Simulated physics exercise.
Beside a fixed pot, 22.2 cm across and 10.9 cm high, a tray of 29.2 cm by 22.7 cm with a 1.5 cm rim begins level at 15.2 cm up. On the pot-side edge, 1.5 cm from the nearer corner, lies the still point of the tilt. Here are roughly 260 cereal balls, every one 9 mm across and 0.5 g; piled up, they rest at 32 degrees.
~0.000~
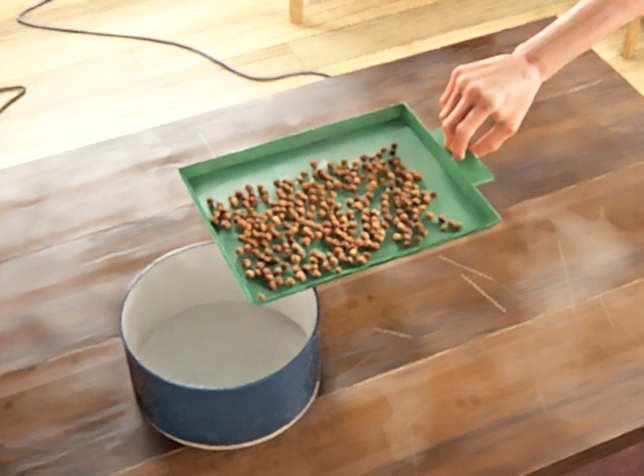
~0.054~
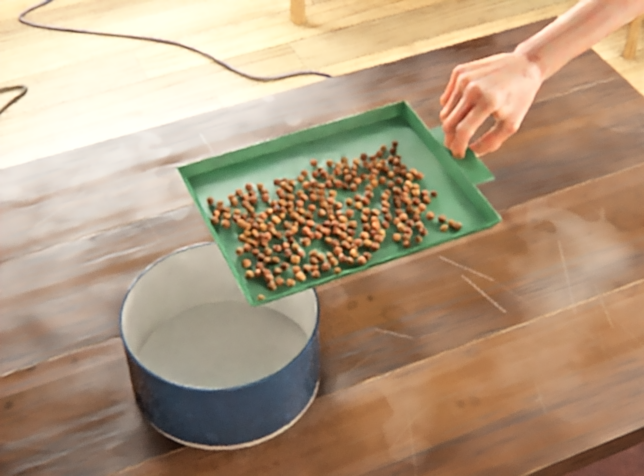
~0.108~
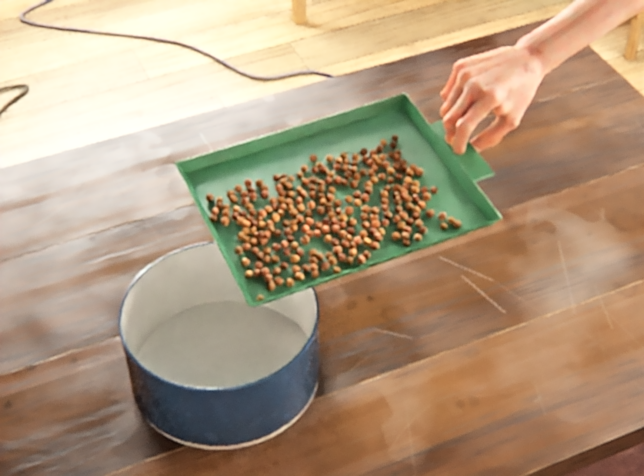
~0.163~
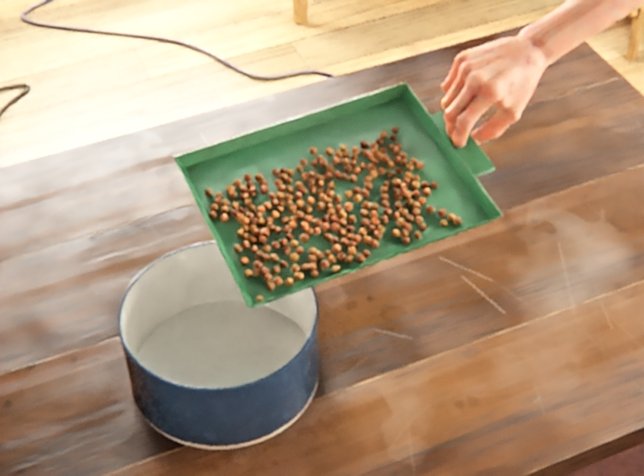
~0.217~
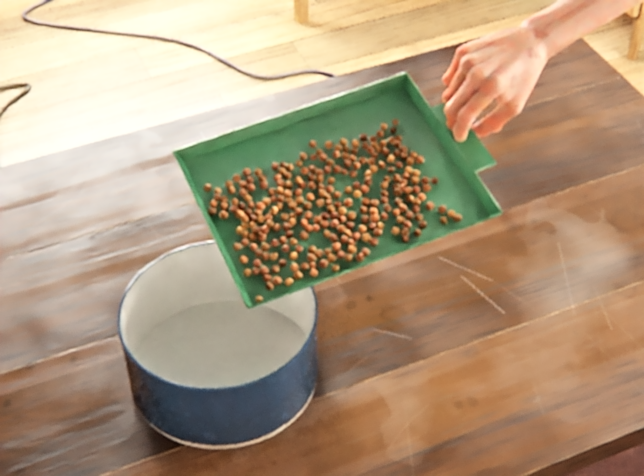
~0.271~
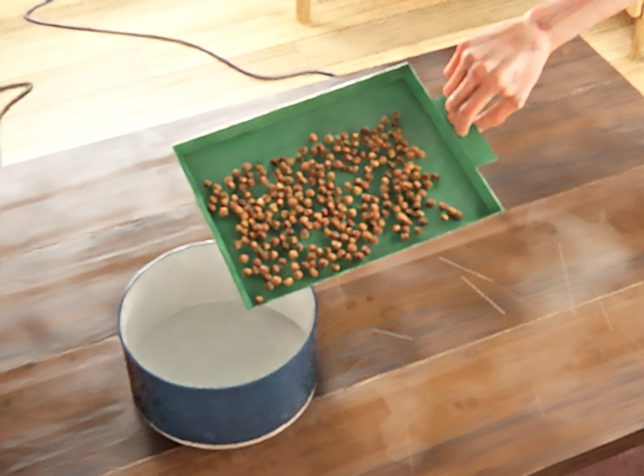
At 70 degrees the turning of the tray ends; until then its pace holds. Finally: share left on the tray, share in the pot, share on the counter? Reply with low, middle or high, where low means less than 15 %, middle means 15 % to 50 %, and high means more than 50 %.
My answer: Left on the tray - low; pot - high; counter - middle.
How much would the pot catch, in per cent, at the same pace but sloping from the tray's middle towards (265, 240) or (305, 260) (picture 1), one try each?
Around 95 % for the first direction, around 85 % for the second.
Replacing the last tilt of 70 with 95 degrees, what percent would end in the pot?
You'd end up with some 60 % in the pot.
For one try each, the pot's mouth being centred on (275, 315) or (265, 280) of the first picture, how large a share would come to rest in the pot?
Near 90 and 30 percent, one try each.
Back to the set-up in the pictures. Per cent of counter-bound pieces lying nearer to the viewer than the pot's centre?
Estimate: Close to 100 per cent of the pieces.
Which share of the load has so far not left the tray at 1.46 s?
Some 15 per cent of the load.
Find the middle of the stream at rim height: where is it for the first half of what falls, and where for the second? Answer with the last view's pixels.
Roughly (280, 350) to start, and after that (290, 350).
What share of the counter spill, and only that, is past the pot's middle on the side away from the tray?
Some 10 per cent.
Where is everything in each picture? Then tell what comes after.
The first picture shows tray tilt 0 degrees, front corners at (255, 297) and (492, 218); middle of the pieces at (330, 214); pot at (220, 311).
The second picture shows tray tilt 1 degrees, front corners at (254, 297) and (493, 217); middle of the pieces at (330, 214).
The third picture shows tray tilt 3 degrees, front corners at (254, 298) and (493, 215); middle of the pieces at (330, 211).
The fourth picture shows tray tilt 6 degrees, front corners at (253, 299) and (493, 212), lowest corner left front; middle of the pieces at (329, 207).
The fifth picture shows tray tilt 9 degrees, front corners at (252, 300) and (493, 210), lowest corner left front; middle of the pieces at (329, 203).
The sixth picture shows tray tilt 12 degrees, front corners at (252, 301) and (494, 207), lowest corner left front; middle of the pieces at (329, 200); pot at (218, 310). The tray's pace is about 60 degrees a second.
After 0.74 s, tilt 40 degrees; the tray holds 100 %, the pot 0 %.
After 1.05 s, tilt 58 degrees; the tray holds 95 %, the pot 0 %.
After 1.46 s, tilt 70 degrees; the tray holds 15 %, the pot 45 %.
By 2.4 s all is still; tray 5 %, pot 60 %, counter 40 %.
